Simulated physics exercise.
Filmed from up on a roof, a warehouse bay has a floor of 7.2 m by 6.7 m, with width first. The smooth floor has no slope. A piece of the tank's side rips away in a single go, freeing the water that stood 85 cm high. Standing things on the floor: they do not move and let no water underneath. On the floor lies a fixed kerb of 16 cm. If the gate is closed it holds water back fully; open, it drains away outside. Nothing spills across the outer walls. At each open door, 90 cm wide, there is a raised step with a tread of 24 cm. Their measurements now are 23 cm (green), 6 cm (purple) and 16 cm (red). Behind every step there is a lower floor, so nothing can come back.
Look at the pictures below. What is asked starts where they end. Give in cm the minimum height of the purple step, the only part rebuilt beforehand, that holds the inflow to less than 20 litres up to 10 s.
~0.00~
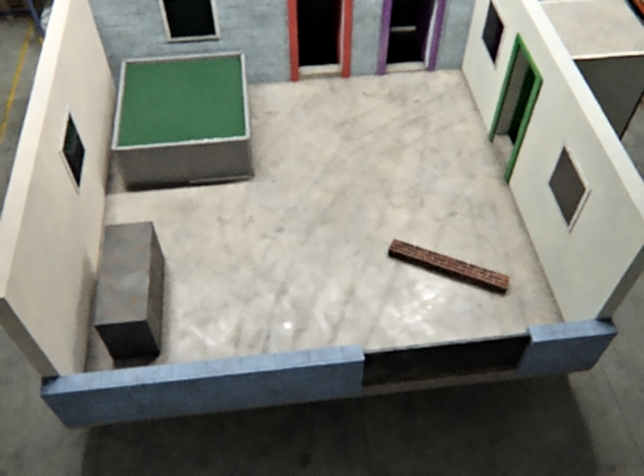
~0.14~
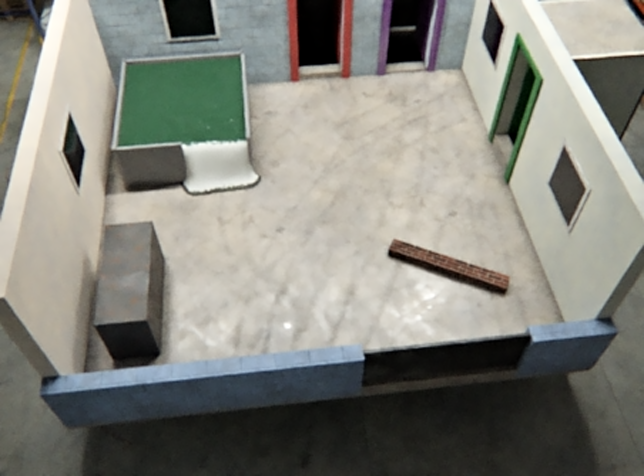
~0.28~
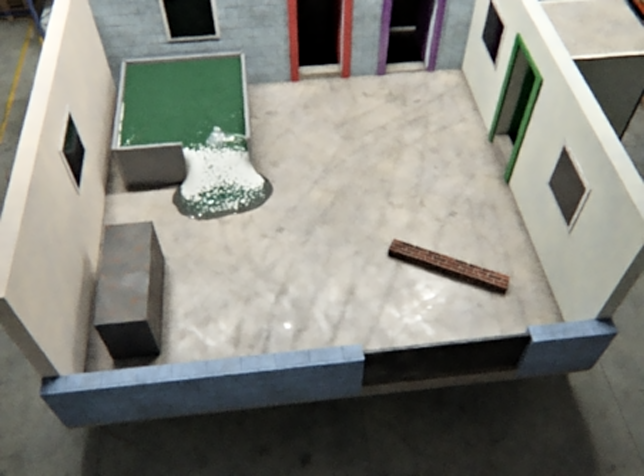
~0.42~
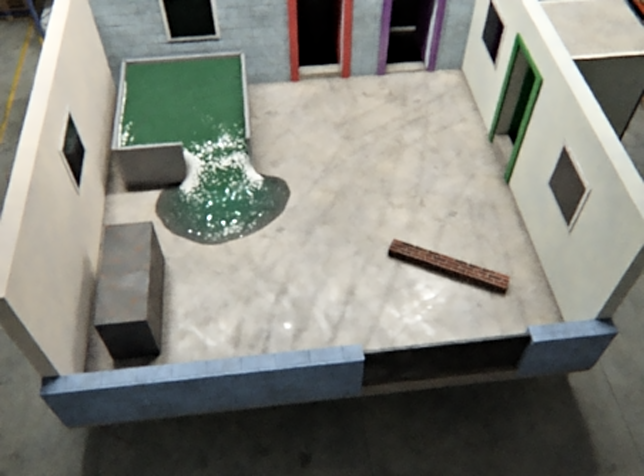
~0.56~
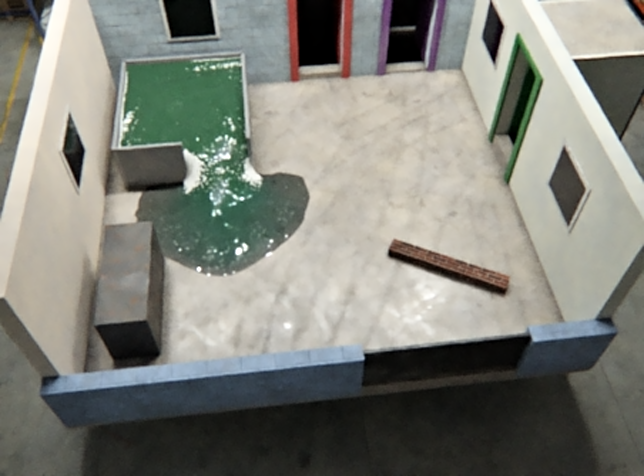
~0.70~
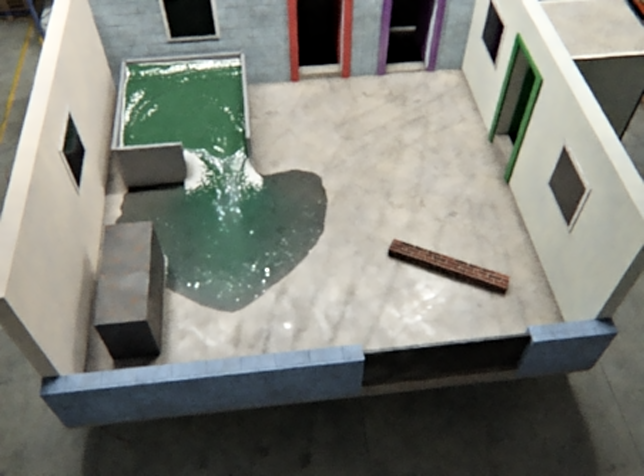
The minimum height is about 9.5 cm.
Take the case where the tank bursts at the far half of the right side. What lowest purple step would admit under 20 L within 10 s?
Required height: Approx. 22 cm.
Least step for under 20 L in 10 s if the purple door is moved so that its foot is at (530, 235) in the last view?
It needs roughly 7.0 cm.
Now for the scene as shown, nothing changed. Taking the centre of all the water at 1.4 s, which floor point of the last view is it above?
Approximately (206, 170).
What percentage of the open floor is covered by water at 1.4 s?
Some 35 per cent is wet.
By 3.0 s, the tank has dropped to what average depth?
41 cm, roughly.
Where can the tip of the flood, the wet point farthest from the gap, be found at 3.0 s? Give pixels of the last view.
Pixel: About (565, 349).
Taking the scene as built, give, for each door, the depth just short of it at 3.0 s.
Depths, in cm - green: 0, purple: 0, red: 0.
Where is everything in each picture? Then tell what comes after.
In the first picture, still water, 85 cm deep, in the tank at (183, 101); the purple door at (411, 31) is dry.
In the second picture, the gap is at (219, 166), the front 0.3 m out at (195, 193); the back of the tank holds 85 cm.
In the third picture, water pours out at (219, 167) and has run 0.9 m, to (198, 215); about 13 cm deep outside, 85 cm at the back.
In the fourth picture, the front is at (212, 241), 1.5 m from the gap at (219, 168); 2.4 m2 of floor is wet, 85 cm left at the back.
In the fifth picture, water pours out at (219, 168) and has run 2.1 m, to (224, 272); about 7 cm deep outside, 82 cm at the back.
In the sixth picture, the gap is at (219, 167), the front 2.8 m out at (229, 307); the back of the tank holds 74 cm; 3.8 m in a straight line remain to the purple door at (411, 31).
After 1.4 s water covers 35 % of the floor, deepest (48 cm) near (228, 182); it has not reached the purple door.
After 3.0 s water covers 55 % of the floor, deepest (40 cm) near (172, 392); it has not reached the purple door.
After 10.0 s water covers 100 % of the floor, deepest (16 cm) near (470, 359); 12 cm at the purple door, 71 litres in over its 6 cm step.
At the purple door as built, the water arrived by 5.9 s and peaked near 13 cm at 6.8 s.
With a step of 8 cm, 38 litres would have come in within the 10 s; with 10.5 cm, 10 litres. So under 20 litres takes about 9.5 cm.
